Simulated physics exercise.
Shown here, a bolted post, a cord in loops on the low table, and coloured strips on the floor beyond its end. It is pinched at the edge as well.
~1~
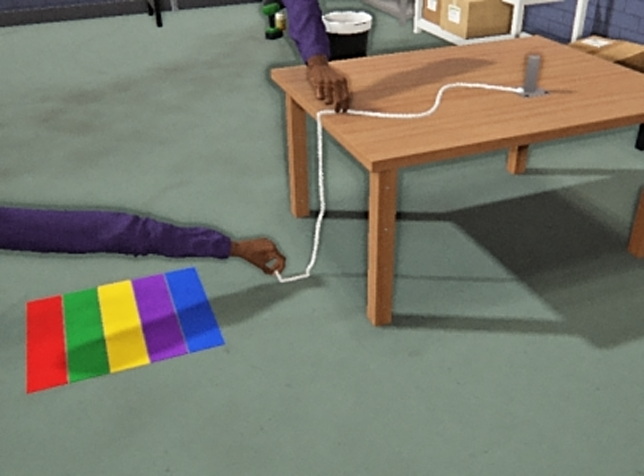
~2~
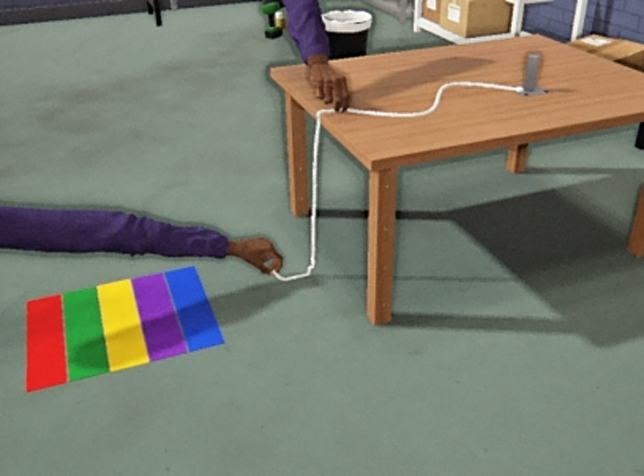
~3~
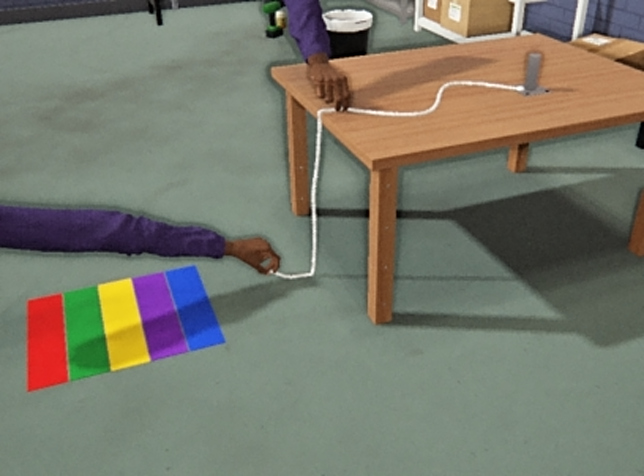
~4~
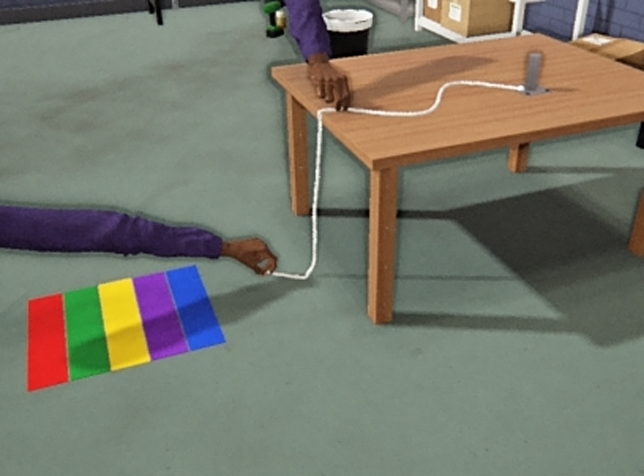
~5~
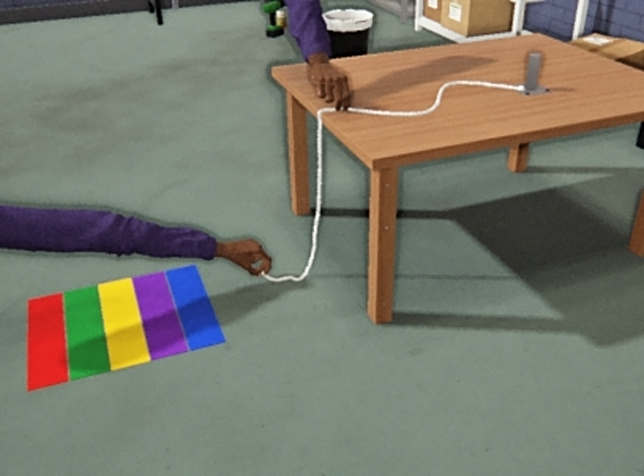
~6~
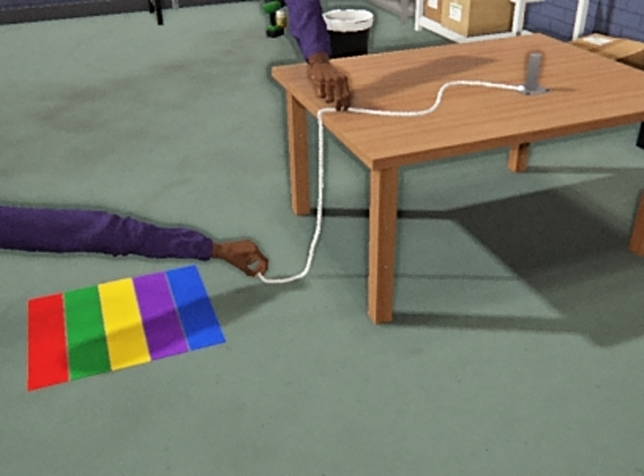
On the floor by a table, a hand draws a cord's end slightly left.
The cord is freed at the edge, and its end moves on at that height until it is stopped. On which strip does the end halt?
The end stops over the green strip.
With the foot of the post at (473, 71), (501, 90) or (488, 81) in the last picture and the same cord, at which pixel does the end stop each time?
In that order: (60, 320), (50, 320) and (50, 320).
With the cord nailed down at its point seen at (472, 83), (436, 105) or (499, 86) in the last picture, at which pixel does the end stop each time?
Near (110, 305), (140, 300) and (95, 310).
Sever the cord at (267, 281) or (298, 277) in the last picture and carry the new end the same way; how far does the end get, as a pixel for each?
Try by try, around (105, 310) and (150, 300).
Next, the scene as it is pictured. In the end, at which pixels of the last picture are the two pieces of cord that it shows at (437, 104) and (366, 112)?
At (393, 107), then (311, 130).
Soon after, end near (143, 299); over purple.
After that, end near (106, 308); over yellow.
At the stop, end near (84, 313); over green. It gets as far as the green strip.
